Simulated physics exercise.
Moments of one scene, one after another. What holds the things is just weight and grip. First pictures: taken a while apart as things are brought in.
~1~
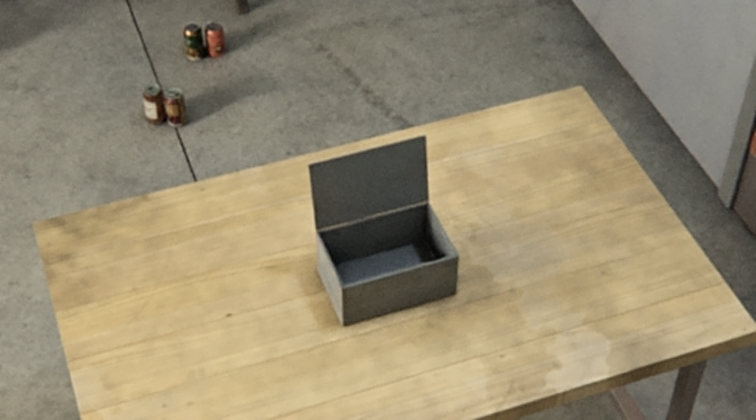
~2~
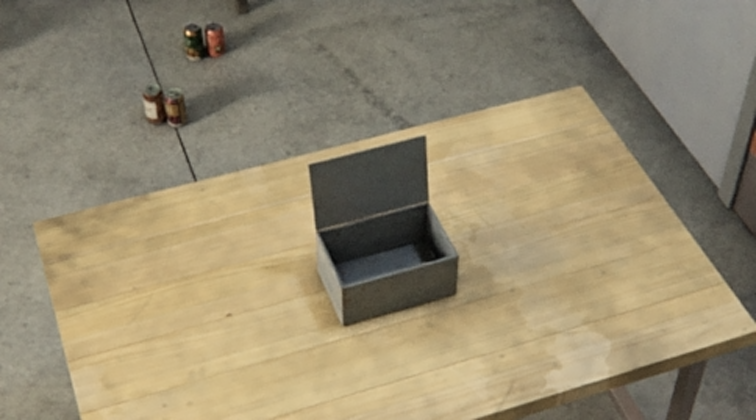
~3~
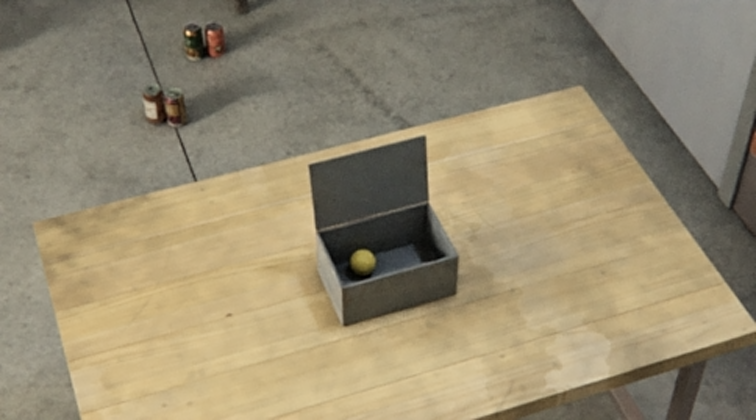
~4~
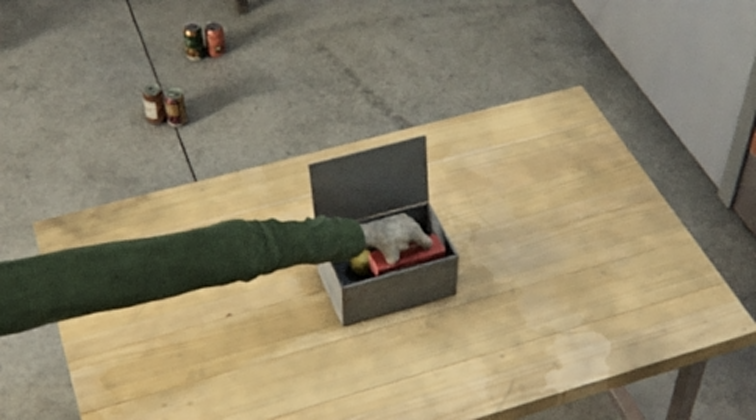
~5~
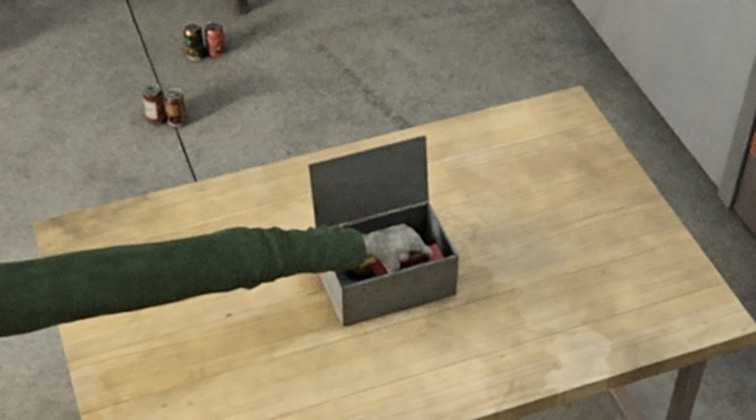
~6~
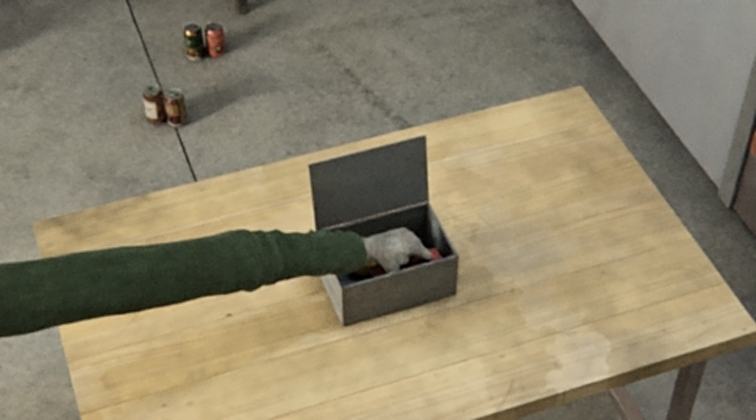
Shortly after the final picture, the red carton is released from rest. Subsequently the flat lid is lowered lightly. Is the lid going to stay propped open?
Lid unobstructed.
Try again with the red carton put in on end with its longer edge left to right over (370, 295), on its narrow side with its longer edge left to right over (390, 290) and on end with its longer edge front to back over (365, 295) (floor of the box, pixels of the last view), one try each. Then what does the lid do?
First - not shut; second - shut down; third - not shut.
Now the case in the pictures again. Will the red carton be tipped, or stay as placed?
Looking at the last picture, it is left as set.
Then, 1.20 s past the last view, lid 82° above the rim.
Then, 1.70 s past the last view, lid 43° above the rim.
Then, 2.00 s past the last view, lid 8° above the rim.
Finally, lid shut; both still in place. Final places as the last picture's camera would see them, red carton near (407, 278).
